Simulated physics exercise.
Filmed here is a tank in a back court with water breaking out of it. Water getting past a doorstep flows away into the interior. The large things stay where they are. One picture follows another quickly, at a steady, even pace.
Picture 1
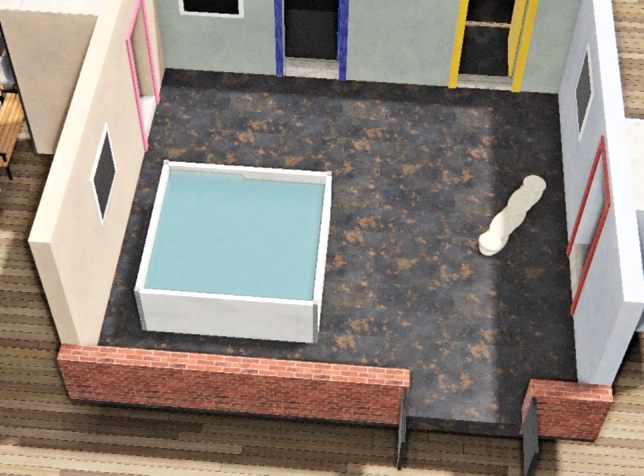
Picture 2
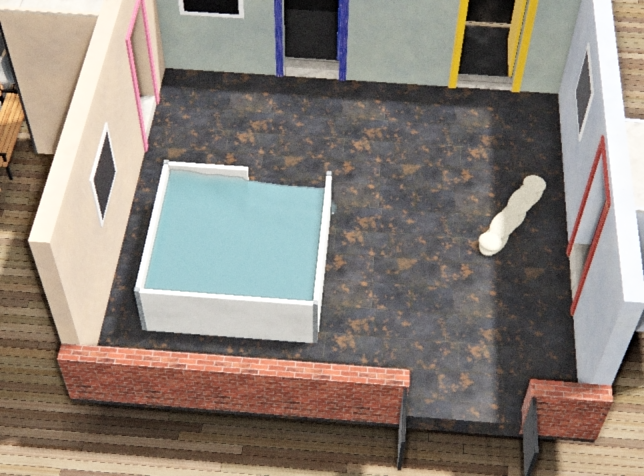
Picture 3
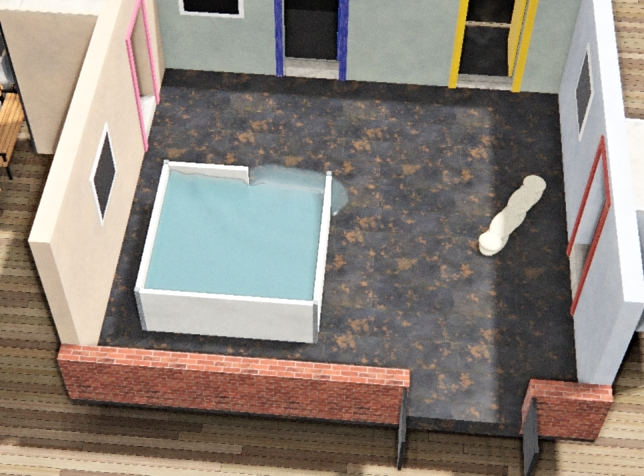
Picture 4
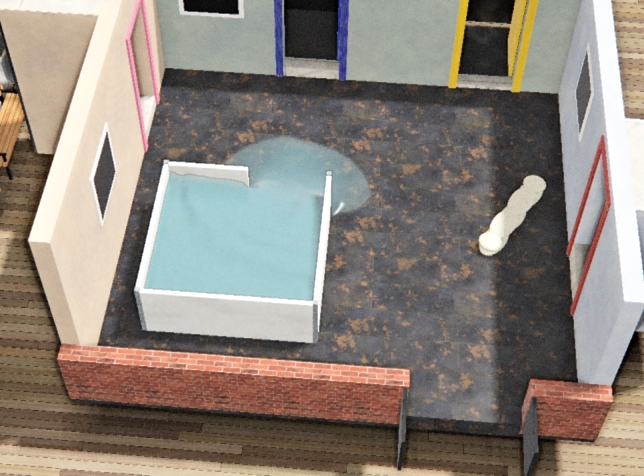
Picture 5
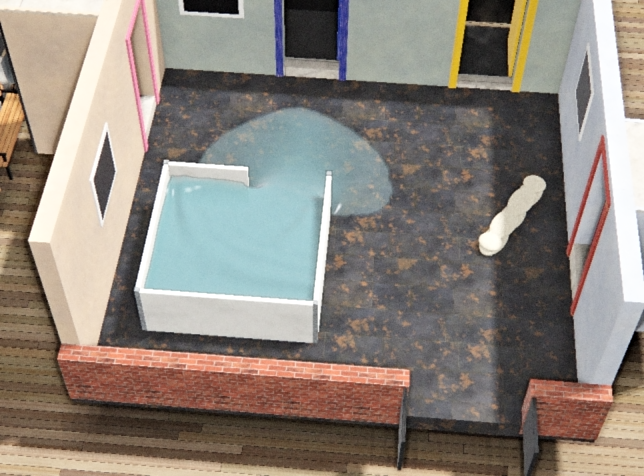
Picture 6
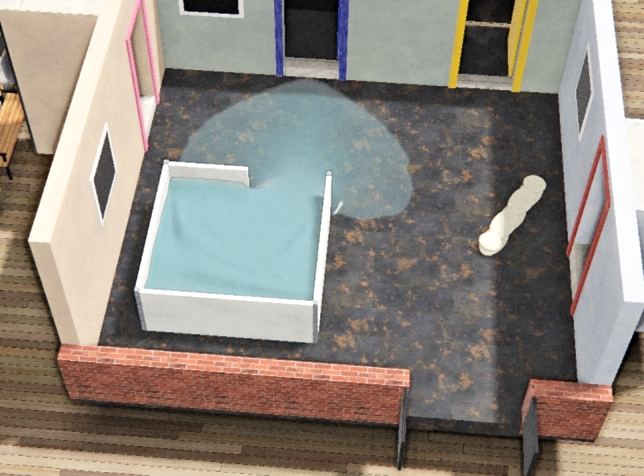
To begin with, a white-walled tank of still blue water stands whole in a dark-floored court, a pale twisted object to its right. A section of its far wall disappears, leaving a gap, and water pours out there, spreading in a widening rounded sheet across the floor toward the back wall.
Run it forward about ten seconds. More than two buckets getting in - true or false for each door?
Pink door: False; yellow door: True; blue door: True; red door: False.
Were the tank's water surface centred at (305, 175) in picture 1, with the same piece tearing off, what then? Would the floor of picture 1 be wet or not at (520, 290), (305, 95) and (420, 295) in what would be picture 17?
Parched, soaked, parched.
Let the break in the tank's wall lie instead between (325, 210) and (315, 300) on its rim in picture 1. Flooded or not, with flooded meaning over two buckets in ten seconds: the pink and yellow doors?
The pink door stays within the limit, while the yellow door tops the limit.
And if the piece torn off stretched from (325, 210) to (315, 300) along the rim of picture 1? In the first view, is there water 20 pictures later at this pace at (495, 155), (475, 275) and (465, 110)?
The first spot is soaked, the second soaked and the third soaked.
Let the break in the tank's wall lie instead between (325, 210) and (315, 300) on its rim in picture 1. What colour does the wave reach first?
The red-painted one.
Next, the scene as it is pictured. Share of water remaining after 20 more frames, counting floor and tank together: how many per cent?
Roughly 92 %.
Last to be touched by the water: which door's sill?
Last comes the red one.
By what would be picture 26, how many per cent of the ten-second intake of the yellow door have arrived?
About 20 per cent.
A moment on, water covers 35 % of the floor; the pink door wet at the sill, nothing in, the yellow door not reached, the blue door over two buckets in, the red door not reached.
Next, water covers 40 % of the floor; the pink door wet at the sill, nothing in, the yellow door under two buckets in, the blue door far over two buckets in, the red door not reached.
Then, water covers 50 % of the floor; the pink door wet at the sill, nothing in, the yellow door over two buckets in, the blue door far over two buckets in, the red door wet at the sill, nothing in.
Later, water covers 90 % of the floor; the pink door wet at the sill, nothing in, the yellow door far over two buckets in, the blue door far over two buckets in, the red door wet at the sill, nothing in.
In the end, water covers 95 % of the floor; the pink door wet at the sill, nothing in, the yellow door far over two buckets in, the blue door far over two buckets in, the red door wet at the sill, nothing in.
